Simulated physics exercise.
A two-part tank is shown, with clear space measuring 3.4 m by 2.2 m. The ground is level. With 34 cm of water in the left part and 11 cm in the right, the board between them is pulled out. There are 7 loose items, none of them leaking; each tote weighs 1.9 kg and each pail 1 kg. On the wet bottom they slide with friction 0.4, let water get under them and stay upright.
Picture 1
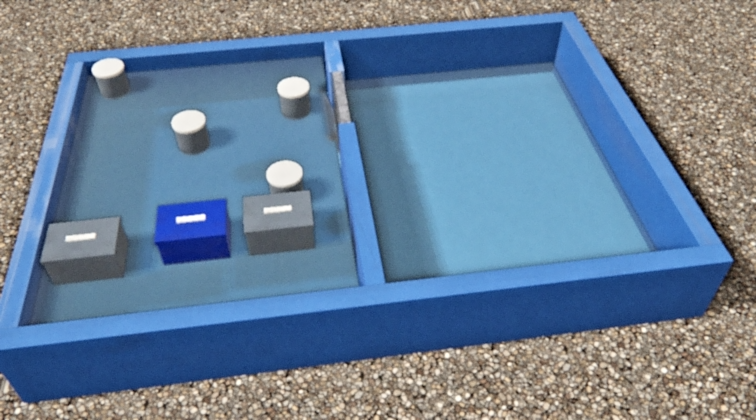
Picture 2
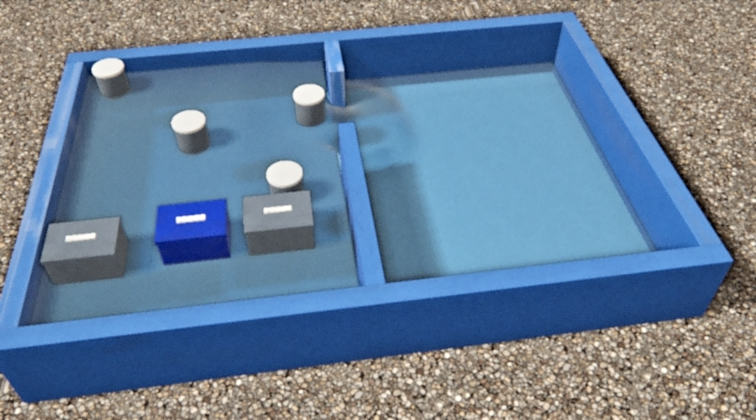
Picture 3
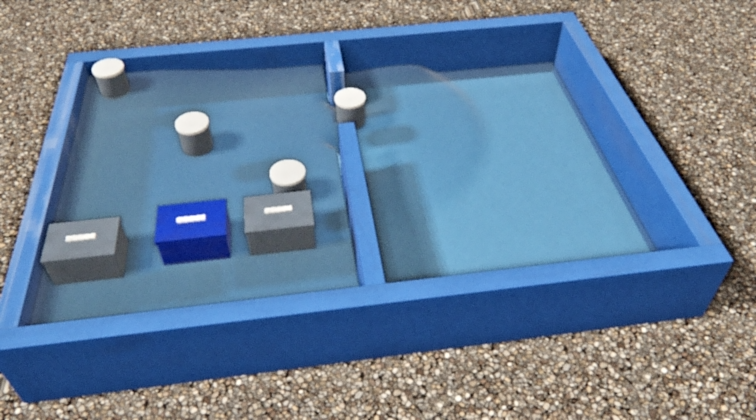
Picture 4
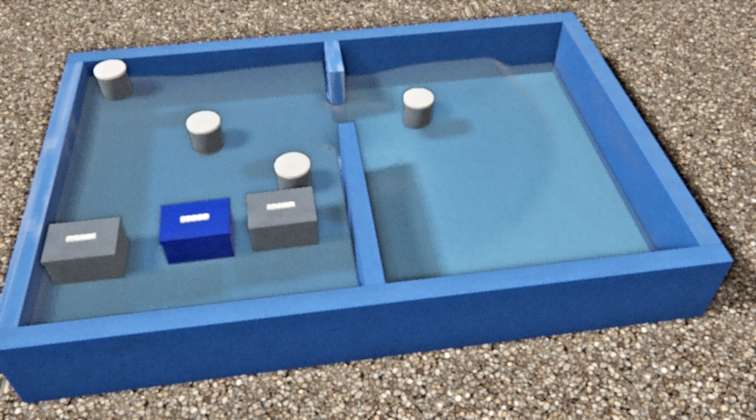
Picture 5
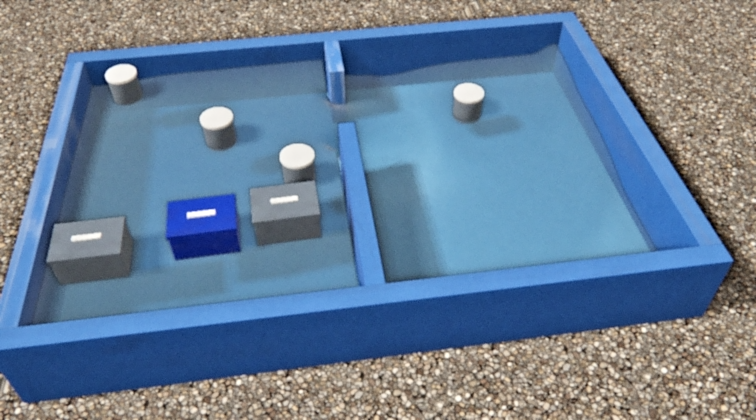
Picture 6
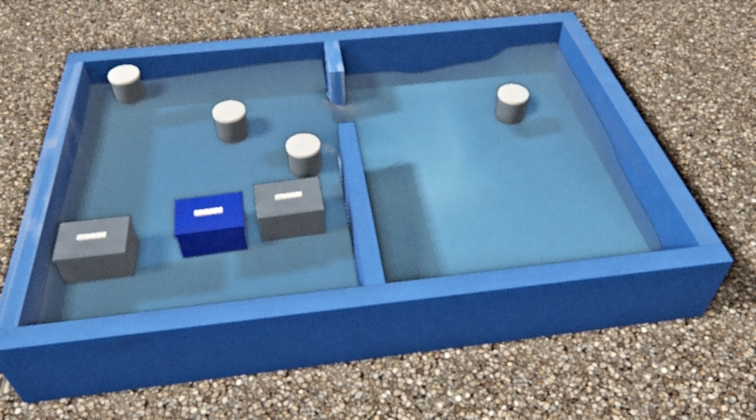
In this clip, a blue tank holds floating white-topped cylinders and three boxes left of a divider; a gap opens in the divider, one cylinder drifts through into the right part, and the other items shift slightly, mostly rightward.
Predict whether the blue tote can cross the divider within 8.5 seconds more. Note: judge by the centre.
Not across.
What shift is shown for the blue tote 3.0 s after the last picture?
By then it has shifted roughly 30 cm.
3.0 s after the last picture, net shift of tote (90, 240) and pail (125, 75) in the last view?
10 cm, 20 cm.
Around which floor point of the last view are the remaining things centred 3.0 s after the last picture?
Near (294, 203).
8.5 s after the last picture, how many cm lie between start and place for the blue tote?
40 centimetres.
Then, 0.6 s after the last picture the blue tote is near (215, 206), 0.2 m from its start, afloat; 1 of 7 are over the mark; 7 afloat.
Then, 3.0 s after the last picture the blue tote is near (223, 198), 0.3 m from its start, afloat; 2 of 7 are over the mark; 7 afloat.
Then, 5.5 s after the last picture the blue tote is near (220, 203), 0.2 m from its start, afloat; 2 of 7 are over the mark; 7 afloat.
Then, 8.5 s after the last picture the blue tote is near (238, 194), 0.4 m from its start, afloat; 2 of 7 are over the mark; 7 afloat.
